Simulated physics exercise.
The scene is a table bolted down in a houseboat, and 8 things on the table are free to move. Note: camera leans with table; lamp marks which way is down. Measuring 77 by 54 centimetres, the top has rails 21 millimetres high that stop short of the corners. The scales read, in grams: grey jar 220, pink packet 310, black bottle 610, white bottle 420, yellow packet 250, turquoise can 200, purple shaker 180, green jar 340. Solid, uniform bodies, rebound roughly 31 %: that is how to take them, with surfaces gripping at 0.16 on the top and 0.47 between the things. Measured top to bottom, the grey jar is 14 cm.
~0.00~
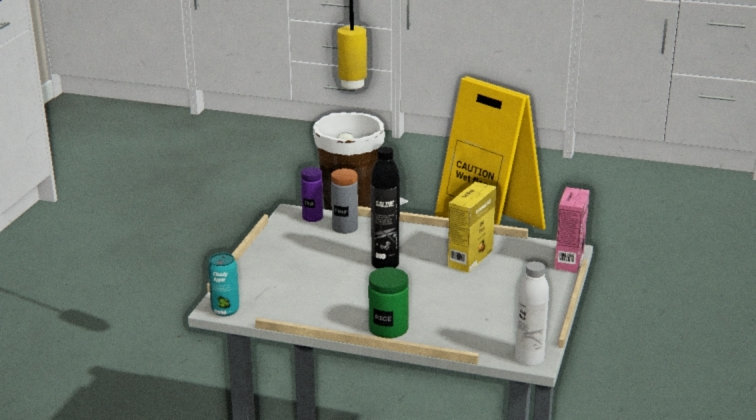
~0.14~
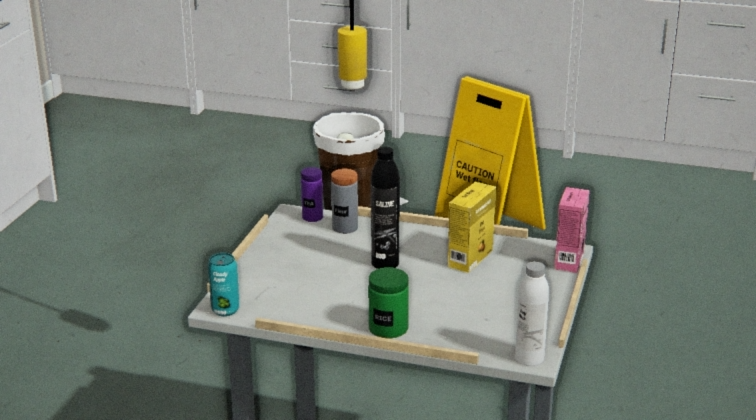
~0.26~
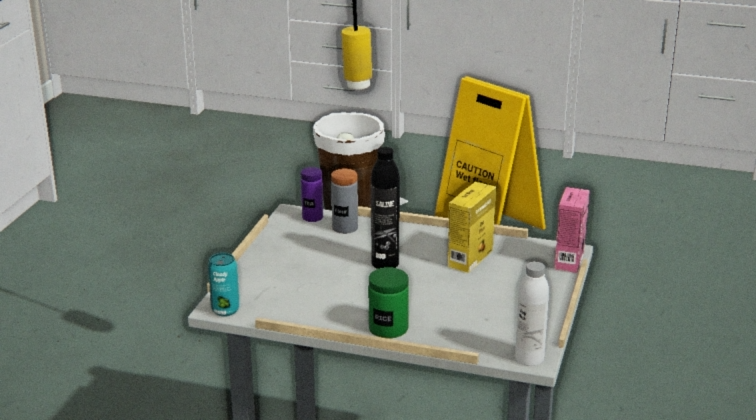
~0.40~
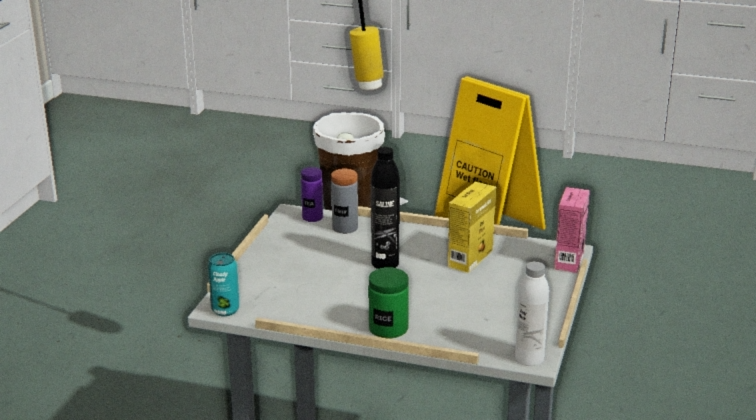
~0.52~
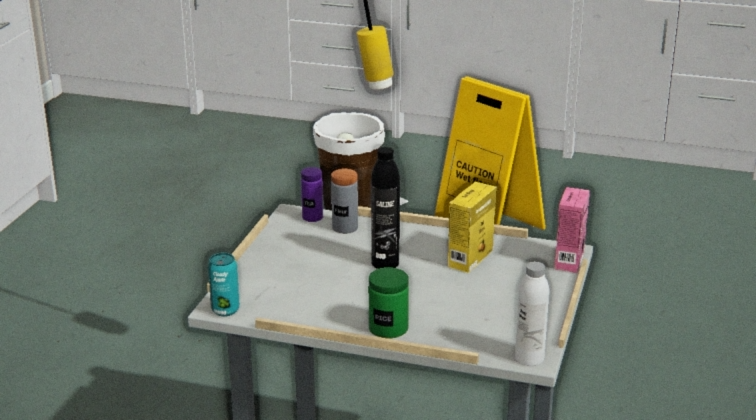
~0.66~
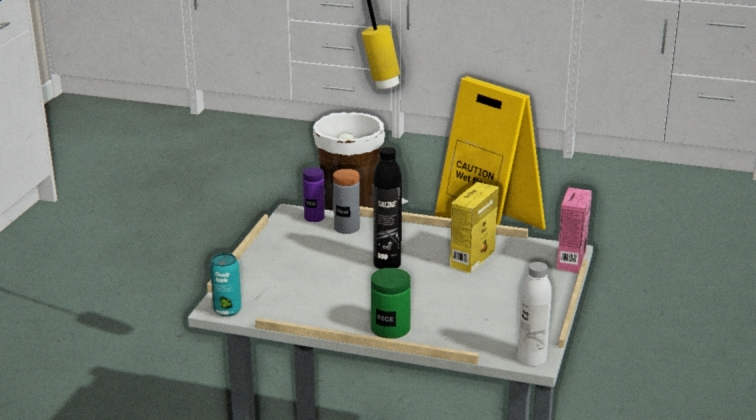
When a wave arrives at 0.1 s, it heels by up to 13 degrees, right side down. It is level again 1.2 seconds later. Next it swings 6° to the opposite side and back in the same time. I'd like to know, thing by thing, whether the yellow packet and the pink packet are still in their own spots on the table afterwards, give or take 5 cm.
The yellow packet is no longer there. The pink packet is still there.
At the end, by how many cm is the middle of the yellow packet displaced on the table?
It ends about 8 centimetres from where it started.
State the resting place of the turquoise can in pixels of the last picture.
In the last picture it sits around (258, 290).
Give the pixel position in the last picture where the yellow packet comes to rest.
It ends up at about (506, 232).
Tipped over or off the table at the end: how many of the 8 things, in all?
The answer is 1.
After 0.86 s, floor tilted 11°, right side down; yellow packet moved 3 cm near (486, 229); black bottle moved 3 cm; white bottle moved 3 cm.
After 1.16 s, floor tilted 2°, right side down; white bottle now off the table; yellow packet moved 8 cm near (507, 232); black bottle moved 8 cm.
After 1.46 s, floor tilted 1°, left side down; yellow packet moved 8 cm near (507, 232); black bottle moved 8 cm; purple shaker moved 8 cm.
After 1.66 s, floor tilted 4°, left side down; yellow packet moved 8 cm near (507, 232); black bottle moved 8 cm; purple shaker moved 8 cm.
In the end (3.0 s), off the table, white bottle; not toppled but over 5 cm from the start, grey jar, black bottle, yellow packet, turquoise can, purple shaker and green jar; pink packet under 5 cm from the start. At the end, from the last picture's camera, yellow packet near (506, 232), pink packet near (574, 230).
